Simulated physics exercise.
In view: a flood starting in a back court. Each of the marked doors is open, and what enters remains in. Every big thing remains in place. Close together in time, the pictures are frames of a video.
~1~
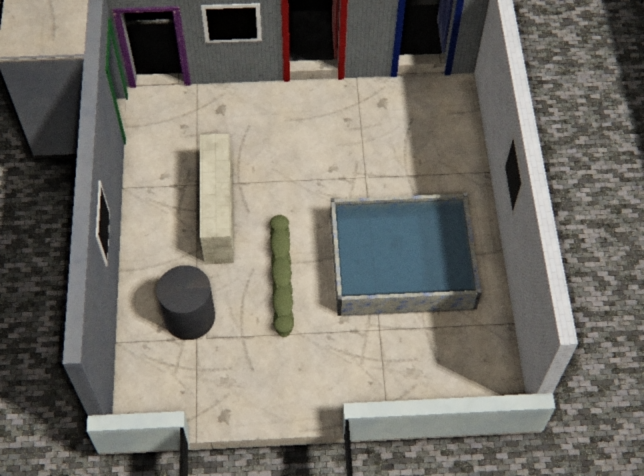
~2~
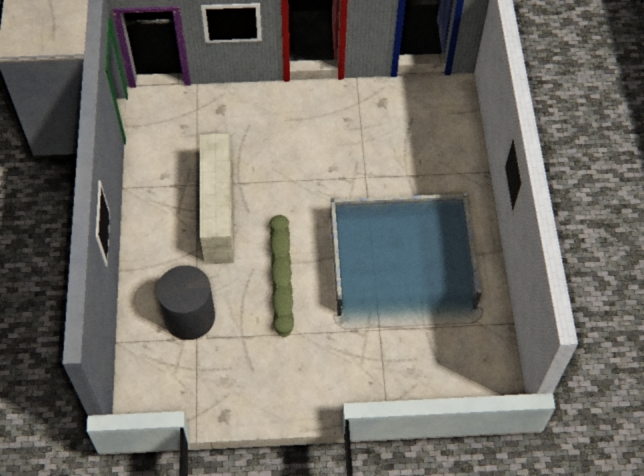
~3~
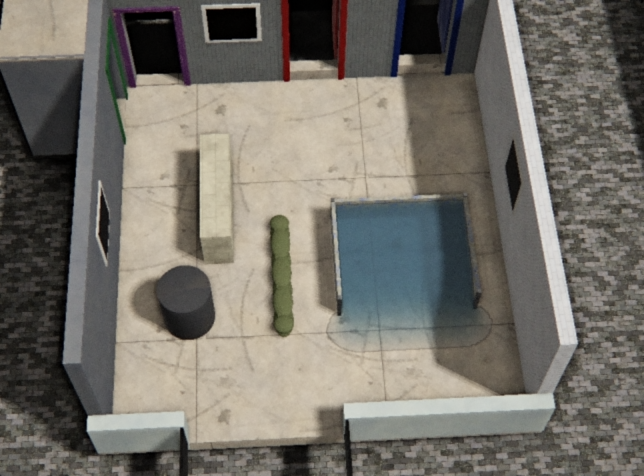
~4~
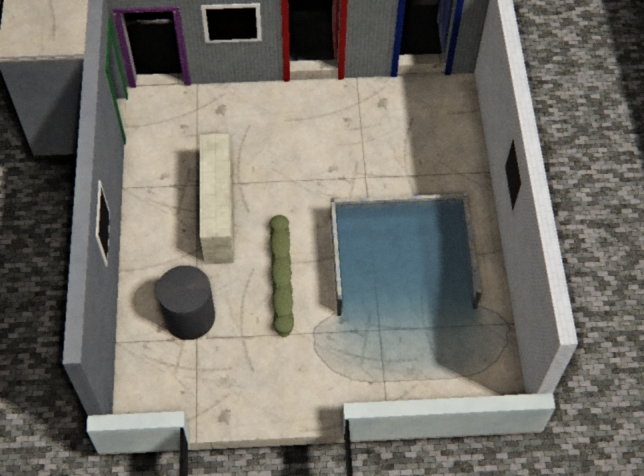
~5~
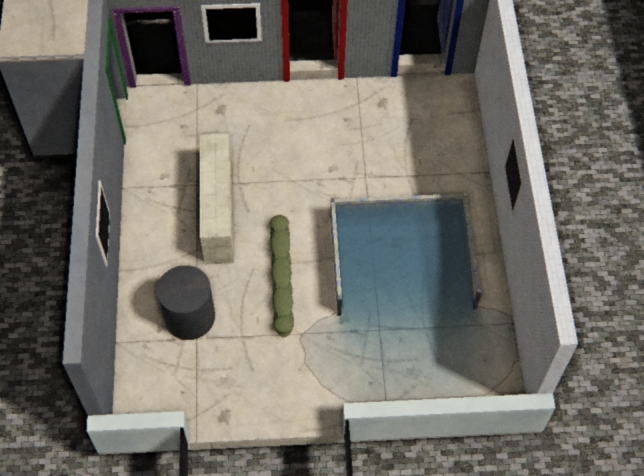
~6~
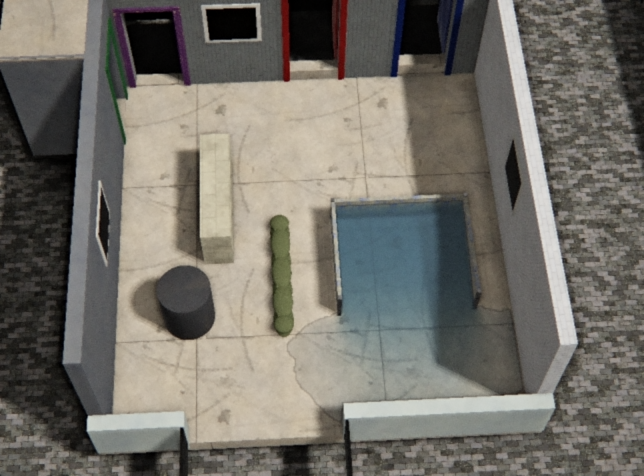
Walled courtyard with a blue water tank losing its near side, water pouring out and spreading across the pale tiled floor.
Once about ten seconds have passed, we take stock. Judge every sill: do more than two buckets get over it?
Verdict: Red door - two or fewer get over; purple door - two or fewer get over; green door - two or fewer get over; blue door - two or fewer get over.
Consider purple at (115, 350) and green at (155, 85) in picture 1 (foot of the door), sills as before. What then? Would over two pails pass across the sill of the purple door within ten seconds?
I reckon the purple door tops it.
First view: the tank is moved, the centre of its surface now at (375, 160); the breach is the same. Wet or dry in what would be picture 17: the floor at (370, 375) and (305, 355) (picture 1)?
Submerged, then submerged.
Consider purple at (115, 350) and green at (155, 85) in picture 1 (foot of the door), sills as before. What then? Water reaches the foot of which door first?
Answer: The purple one.
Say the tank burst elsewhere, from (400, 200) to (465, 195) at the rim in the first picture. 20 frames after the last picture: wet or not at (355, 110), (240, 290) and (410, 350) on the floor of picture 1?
Taken in turn they're swamped, unwetted and unwetted.
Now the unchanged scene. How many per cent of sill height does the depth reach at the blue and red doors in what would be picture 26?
Close to 0 per cent for the first one and close to 0 per cent for the second.
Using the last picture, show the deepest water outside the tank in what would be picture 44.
That spot is close to (113, 432).
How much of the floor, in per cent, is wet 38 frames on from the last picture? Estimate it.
That works out to some 60 in a hundred.
A moment on, water covers 20 % of the floor; the red door not reached, the purple door not reached, the green door not reached, the blue door not reached.
Next, water covers 20 % of the floor; the red door not reached, the purple door not reached, the green door not reached, the blue door not reached.
Then, water covers 35 % of the floor; the red door not reached, the purple door not reached, the green door not reached, the blue door not reached.
Later, water covers 60 % of the floor; the red door not reached, the purple door not reached, the green door not reached, the blue door wet at the sill, nothing in.
In the end, water covers 85 % of the floor; the red door wet at the sill, nothing in, the purple door under two buckets in, the green door wet at the sill, nothing in, the blue door wet at the sill, nothing in.
